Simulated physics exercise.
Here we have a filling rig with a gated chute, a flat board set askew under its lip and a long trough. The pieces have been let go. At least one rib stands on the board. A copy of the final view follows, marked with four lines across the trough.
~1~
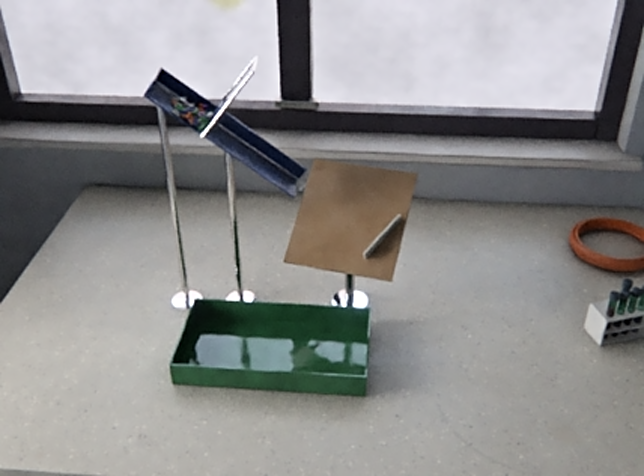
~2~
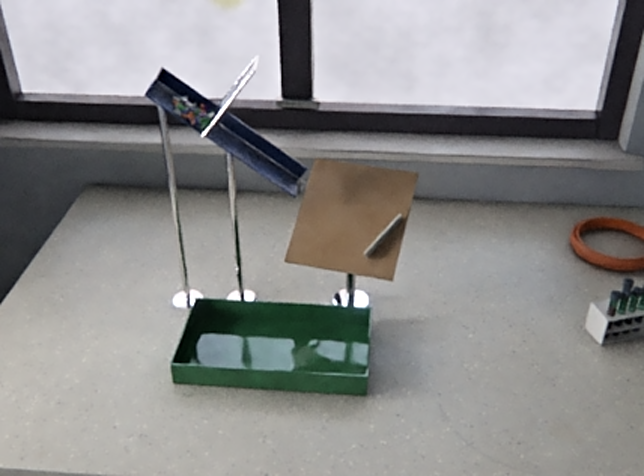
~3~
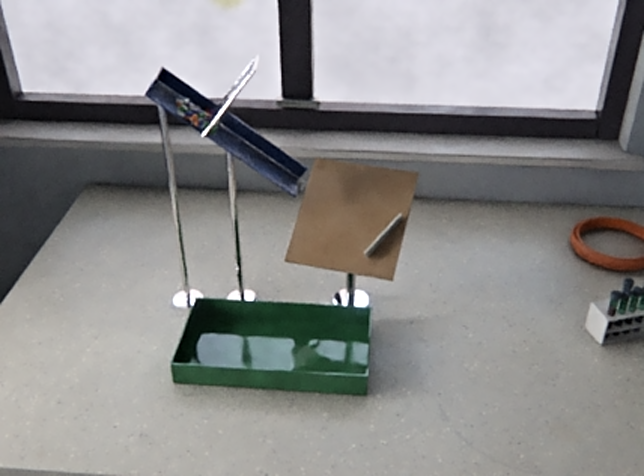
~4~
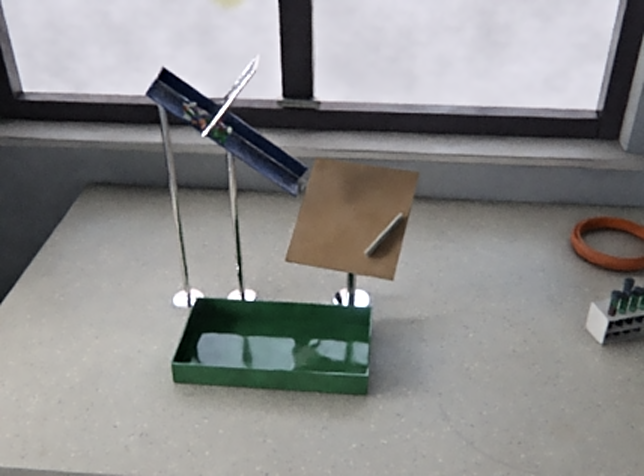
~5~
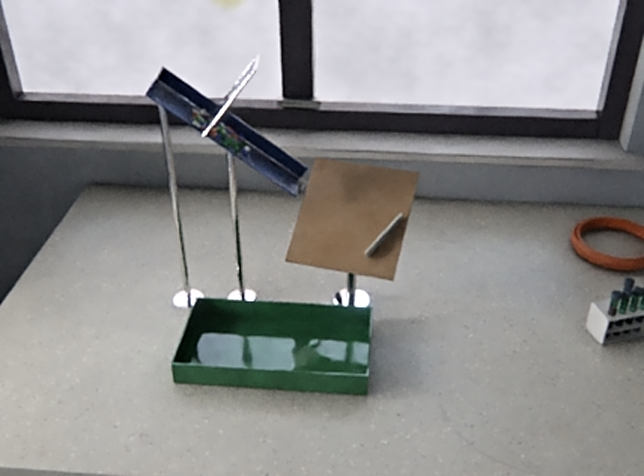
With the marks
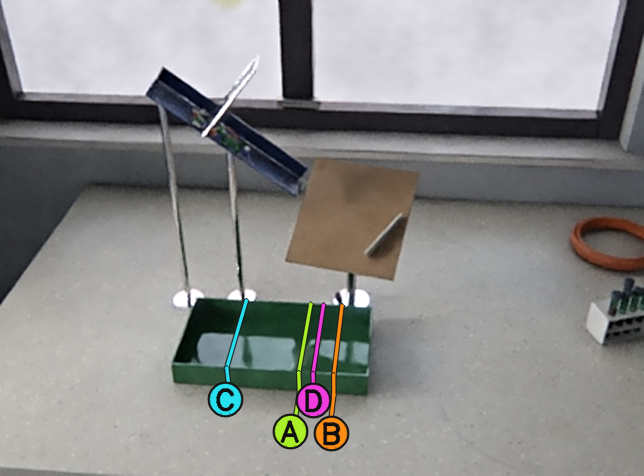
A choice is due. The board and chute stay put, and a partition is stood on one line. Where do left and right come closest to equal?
Take B.
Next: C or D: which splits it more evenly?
D.
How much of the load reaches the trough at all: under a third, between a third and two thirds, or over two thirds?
About that: Over two thirds.
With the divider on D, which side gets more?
Right.
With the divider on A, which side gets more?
The right side.
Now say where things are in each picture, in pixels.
The first picture shows load behind the gate at (196, 113), jelly beans; lip of the chute at (295, 190), sloping fairly steeply.
The second picture shows middle of the board at (352, 216), tilted fairly steeply; middle of its low edge at (337, 271); of its high edge at (366, 165).
The third picture shows front corners of the trough at (171, 363) and (367, 376), empty; front of the load at (214, 126).
The fourth picture shows middle of the load at (210, 121); its front at (228, 138), about a quarter of the way to the lip; rib from (401, 213) to (365, 252).
The fifth picture shows middle of the load at (222, 129); its front at (247, 148), about a third of the way to the lip.
On the marked copy, line A crosses the front rim at (298, 371); line B crosses the front rim at (333, 373); line C crosses the front rim at (226, 367); line D crosses the front rim at (313, 372).
Choosing A, of what is caught, a small part on the left of the divider, nearly all on the right.
Choosing B, of what is caught, about half on the left of the divider, about half on the right.
Choosing C, of what is caught, none on the left of the divider, all on the right.
Choosing D, of what is caught, about a quarter on the left of the divider, most on the right.
